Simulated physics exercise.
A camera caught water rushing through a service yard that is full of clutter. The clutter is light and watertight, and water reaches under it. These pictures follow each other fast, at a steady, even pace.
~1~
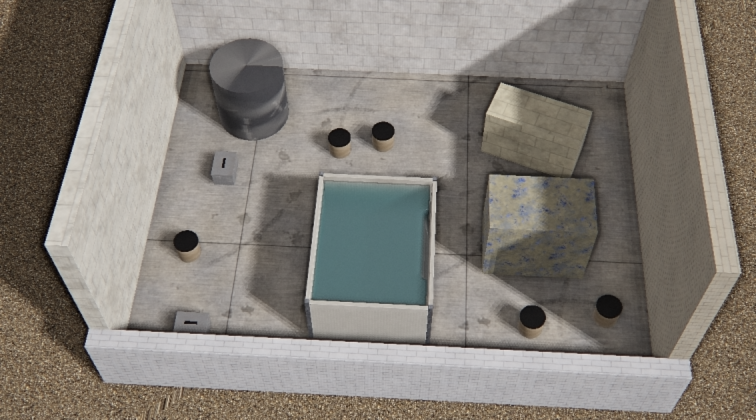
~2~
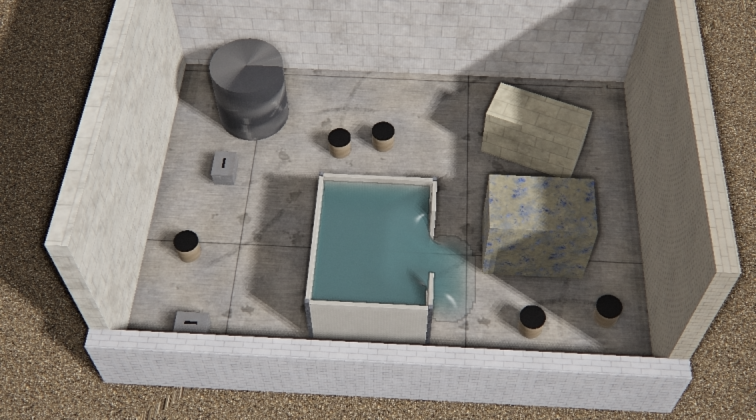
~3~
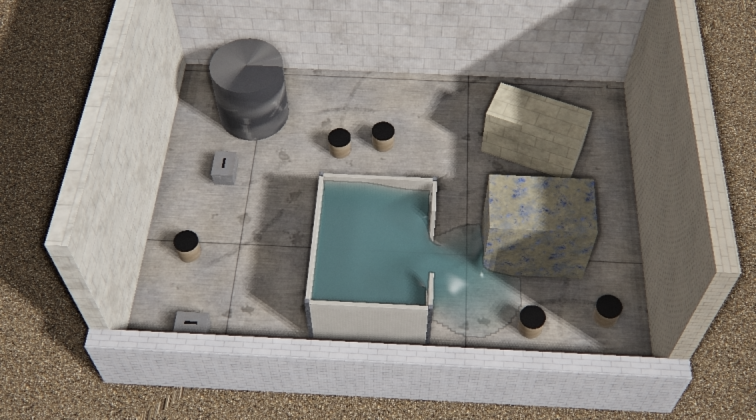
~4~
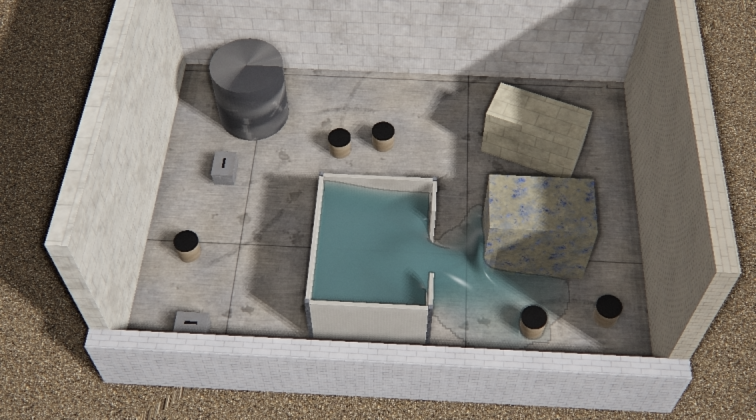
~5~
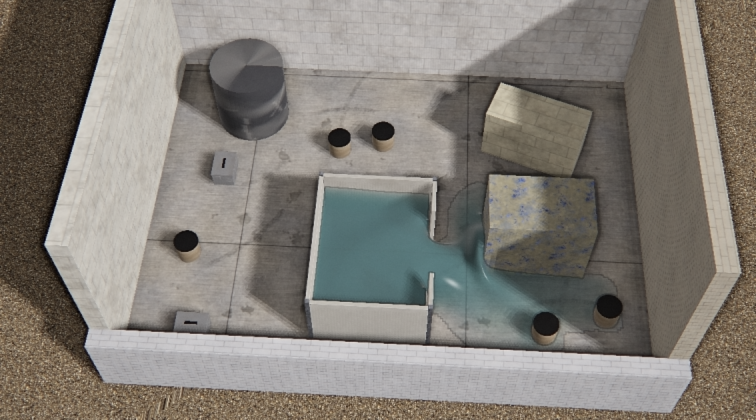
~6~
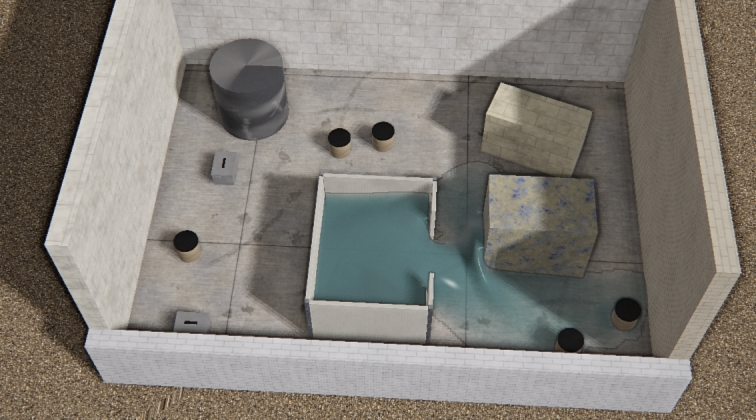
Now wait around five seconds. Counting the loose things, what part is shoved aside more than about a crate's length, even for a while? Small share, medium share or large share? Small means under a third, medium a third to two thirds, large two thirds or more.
A medium share.
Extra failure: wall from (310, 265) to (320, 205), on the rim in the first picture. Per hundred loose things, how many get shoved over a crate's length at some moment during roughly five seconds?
70 % or thereabouts.
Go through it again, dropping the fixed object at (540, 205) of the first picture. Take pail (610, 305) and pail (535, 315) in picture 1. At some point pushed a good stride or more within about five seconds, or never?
First: At least that; second: At least that.
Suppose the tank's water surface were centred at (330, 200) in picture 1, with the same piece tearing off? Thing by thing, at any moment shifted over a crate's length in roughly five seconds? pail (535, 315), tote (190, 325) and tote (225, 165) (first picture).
Well, the first one got driven a long way, the second didn't get far, and the third didn't get far.
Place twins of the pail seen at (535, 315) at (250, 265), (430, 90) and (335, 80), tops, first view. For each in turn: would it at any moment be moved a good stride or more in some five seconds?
In order: Hardly budges, shoved clear, then shoved clear.
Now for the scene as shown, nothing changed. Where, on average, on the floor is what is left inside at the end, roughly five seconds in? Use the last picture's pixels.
The mean position lies close to (336, 187).
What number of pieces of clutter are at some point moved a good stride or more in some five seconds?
So the number is 3.
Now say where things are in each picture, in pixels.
In the first picture, a pail at (533, 316) rests on the ground; a pail at (609, 306) rests on the ground; 0 of 7 have shifted.
In the second picture, a pail at (533, 316), on the bottom; a pail at (609, 306), on the bottom; 0 of 7 have shifted.
In the third picture, a pail at (533, 316), on the bottom; a pail at (609, 306), on the bottom; 0 of 7 have shifted.
In the fourth picture, a pail at (534, 317), on the bottom; a pail at (609, 306) rests on the ground; 0 of 7 have shifted.
In the fifth picture, a pail at (547, 323) rests on the ground, close to its start; a pail at (610, 306) rests on the ground; 1 of 7 have shifted.
In the sixth picture, a pail at (571, 339), on the bottom, a stride from its start; a pail at (628, 309), on the bottom, close to its start; 2 of 7 have shifted.
A moment on, 1 of 7 are well off their spots; 2 afloat.
Next, 2 of 7 are well off their spots; 2 afloat.
Later, 3 of 7 are well off their spots; 3 afloat.
In the end, 3 of 7 are well off their spots, and 3 have been at some point; 2 afloat.
